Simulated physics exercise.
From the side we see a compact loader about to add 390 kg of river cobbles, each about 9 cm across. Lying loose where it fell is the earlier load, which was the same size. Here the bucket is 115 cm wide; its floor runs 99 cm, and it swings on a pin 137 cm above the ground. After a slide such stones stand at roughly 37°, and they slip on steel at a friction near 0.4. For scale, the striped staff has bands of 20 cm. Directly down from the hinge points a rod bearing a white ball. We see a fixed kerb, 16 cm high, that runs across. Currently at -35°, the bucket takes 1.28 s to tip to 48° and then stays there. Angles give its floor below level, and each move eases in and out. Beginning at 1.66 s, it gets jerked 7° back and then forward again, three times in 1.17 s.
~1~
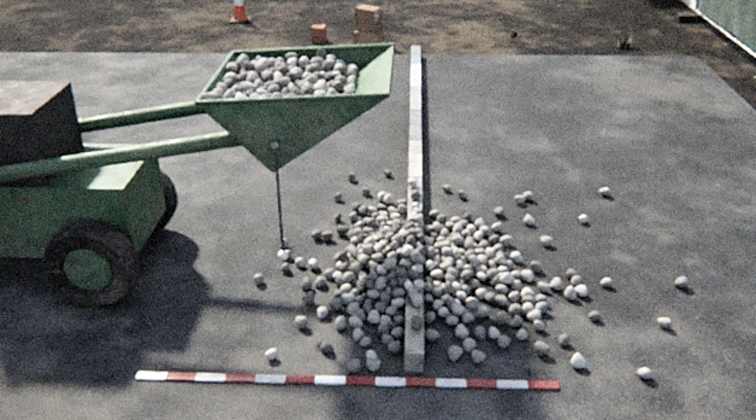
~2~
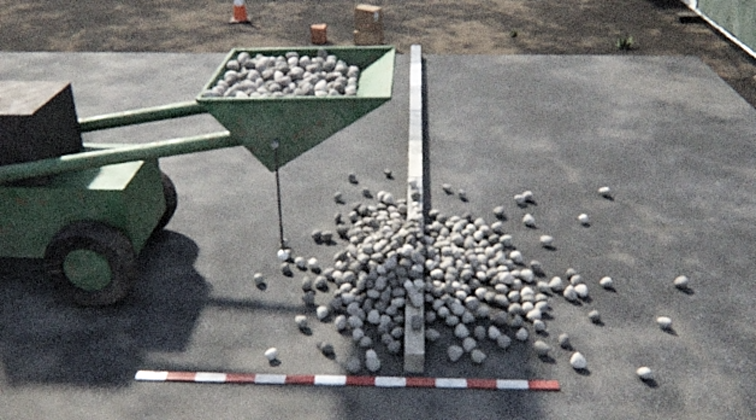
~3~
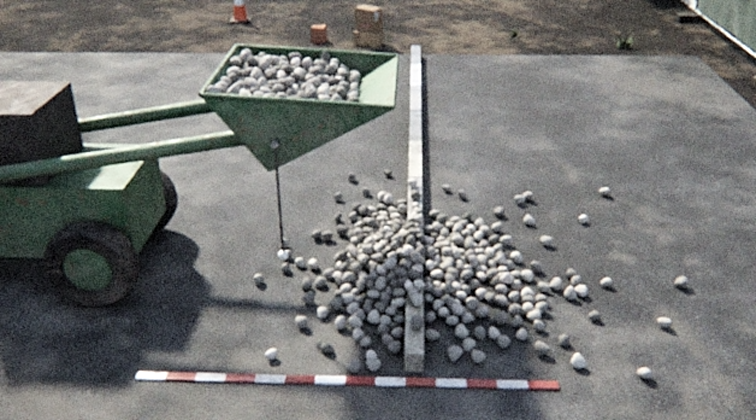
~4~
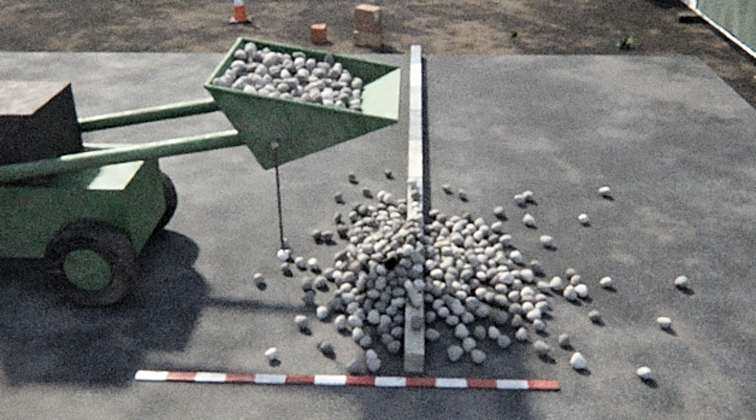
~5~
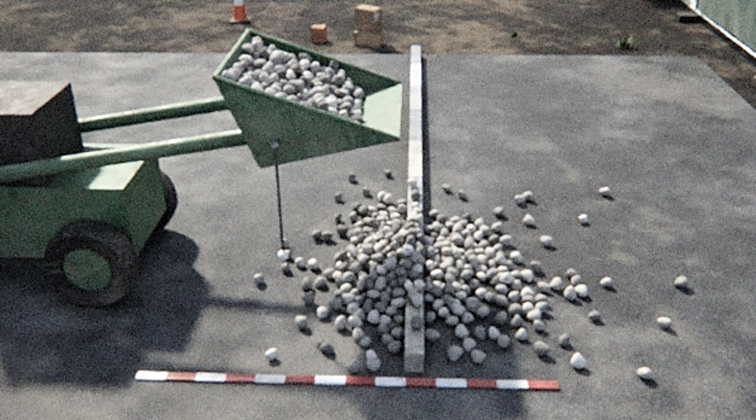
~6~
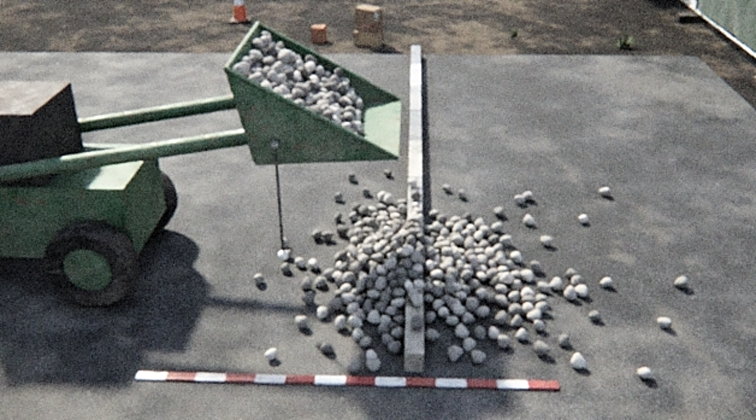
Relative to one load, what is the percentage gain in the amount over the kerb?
A gain of about 38 per cent.
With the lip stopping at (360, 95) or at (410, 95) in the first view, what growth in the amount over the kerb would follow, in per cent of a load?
Close to 10 per cent, followed by close to 55 per cent.
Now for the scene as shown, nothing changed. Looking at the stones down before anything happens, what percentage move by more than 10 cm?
About 20 per cent.
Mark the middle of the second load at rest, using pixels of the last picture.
(393, 254).
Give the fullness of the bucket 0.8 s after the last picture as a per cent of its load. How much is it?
40 %.
Then, 0.4 s after the last picture the floor is at 35°; in per cent of one load, 100 in the bucket, 60 on this side of the kerb, 40 over the kerb; the foremost stones are at (619, 278).
Then, 0.8 s after the last picture the floor is at 48°; in per cent of one load, 38 in the bucket, 120 on this side of the kerb, 42 over the kerb; the foremost stones are at (619, 278).
Then, 2.7 s after the last picture the floor is at 48°; in per cent of one load, 0 in the bucket, 122 on this side of the kerb, 77 over the kerb; the foremost stones are at (620, 259).
Then, 5.4 s after the last picture the floor is at 48°; in per cent of one load, 0 in the bucket, 122 on this side of the kerb, 77 over the kerb; the foremost stones are at (620, 259). Net gain over the kerb, 38.
